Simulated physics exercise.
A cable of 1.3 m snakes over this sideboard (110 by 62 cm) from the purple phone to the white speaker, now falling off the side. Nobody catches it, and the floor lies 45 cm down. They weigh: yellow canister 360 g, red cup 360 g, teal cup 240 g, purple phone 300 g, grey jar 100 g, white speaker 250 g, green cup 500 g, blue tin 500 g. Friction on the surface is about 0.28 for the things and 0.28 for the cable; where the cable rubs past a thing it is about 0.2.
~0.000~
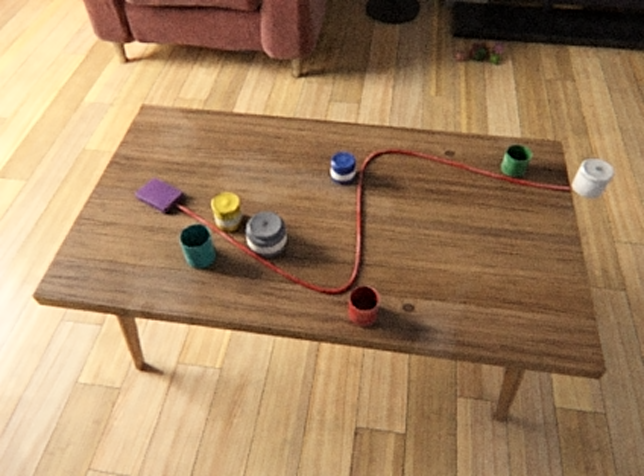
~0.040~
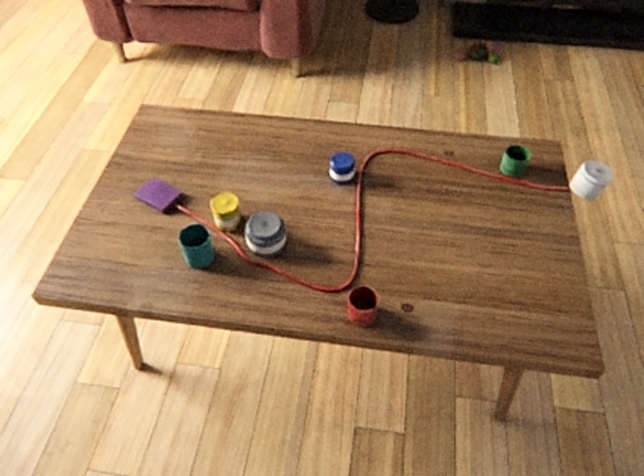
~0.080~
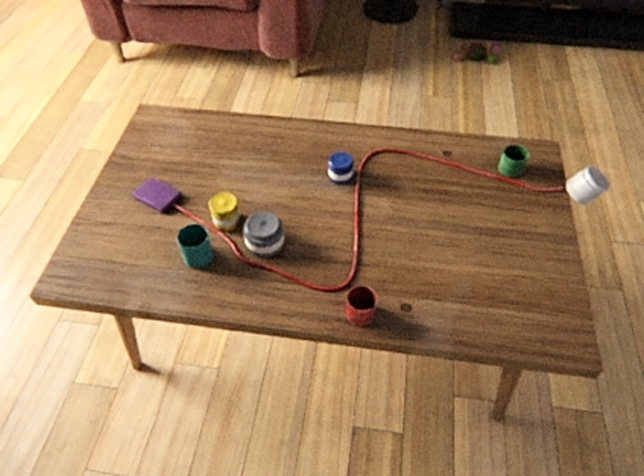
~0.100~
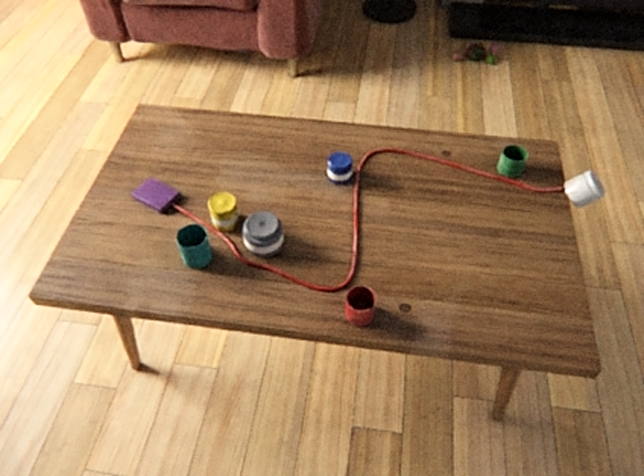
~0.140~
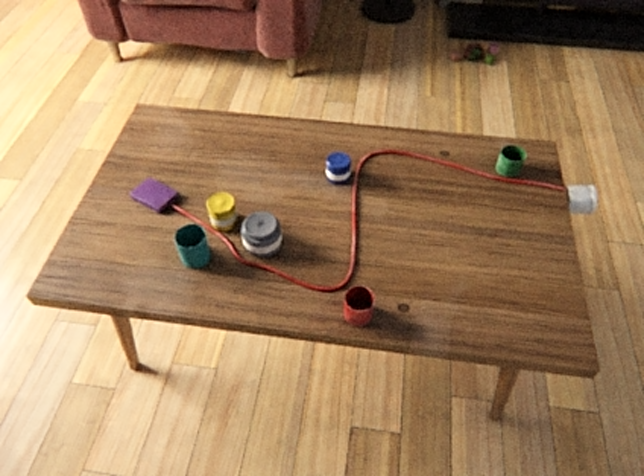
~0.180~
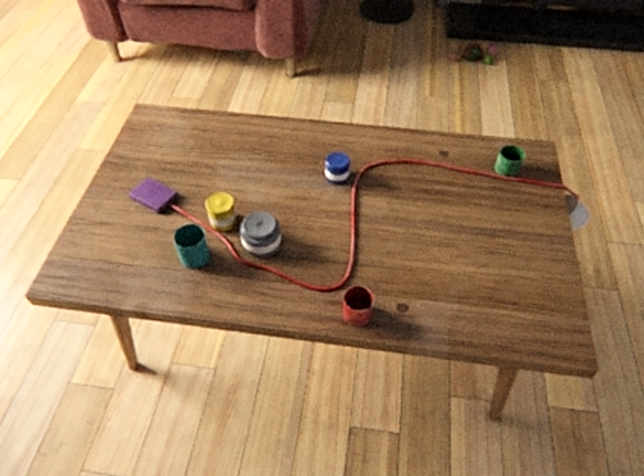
The footage shows a wooden table holding cups, canisters and a purple object joined by a red cable to a white object, which tilts over the right edge and slips partly below it, while everything else stays essentially still.
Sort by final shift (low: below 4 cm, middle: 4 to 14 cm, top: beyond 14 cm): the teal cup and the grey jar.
The teal cup barely shifts, the grey jar slides into the middle band.
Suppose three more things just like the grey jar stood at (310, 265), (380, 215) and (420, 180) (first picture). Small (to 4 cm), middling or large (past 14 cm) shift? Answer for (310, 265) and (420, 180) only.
In turn: Large, large.
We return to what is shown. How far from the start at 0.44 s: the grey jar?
About: Grey jar 6 cm.
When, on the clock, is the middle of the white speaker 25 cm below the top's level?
That is: 0.30 s.
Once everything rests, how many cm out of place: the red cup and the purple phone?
Red cup 0 cm, purple phone 2 cm.
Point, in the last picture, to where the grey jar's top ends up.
Near (269, 187).
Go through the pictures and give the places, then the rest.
In the first picture, shows, teal cup (195, 236); grey jar (265, 224); cable runs through (407, 153) (359, 209) (319, 290).
In the second picture, shows, white speaker (597, 171); cable runs through (358, 209).
In the third picture, shows, white speaker (588, 185); cable runs through (357, 209).
In the fourth picture, shows, white speaker (585, 189); cable runs through (356, 209).
In the fifth picture, shows, white speaker (579, 200); cable runs through (354, 209).
In the sixth picture, shows, teal cup (189, 236); grey jar (259, 224); cable runs through (528, 181) (419, 162) (353, 208) (312, 287).
After 0.4 s, the cable's tail end at (173, 207); grey jar 6 cm off its start, white speaker over the edge, purple phone 1 cm off its start.
After 0.7 s, the cable's tail end at (173, 207); grey jar 10 cm off its start, white speaker over the edge, purple phone 1 cm off its start.
After 0.9 s, the cable's tail end at (173, 207); grey jar 10 cm off its start at (269, 187), white speaker over the edge, purple phone 1 cm off its start at (156, 194).
After 1.2 s, the cable's tail end at (173, 207); grey jar 10 cm off its start, white speaker over the edge, purple phone 1 cm off its start.
After 2.4 s, the cable's tail end at (173, 207); grey jar 10 cm off its start at (269, 187), teal cup 0 cm off its start at (189, 236), white speaker over the edge, purple phone 1 cm off its start at (156, 194).
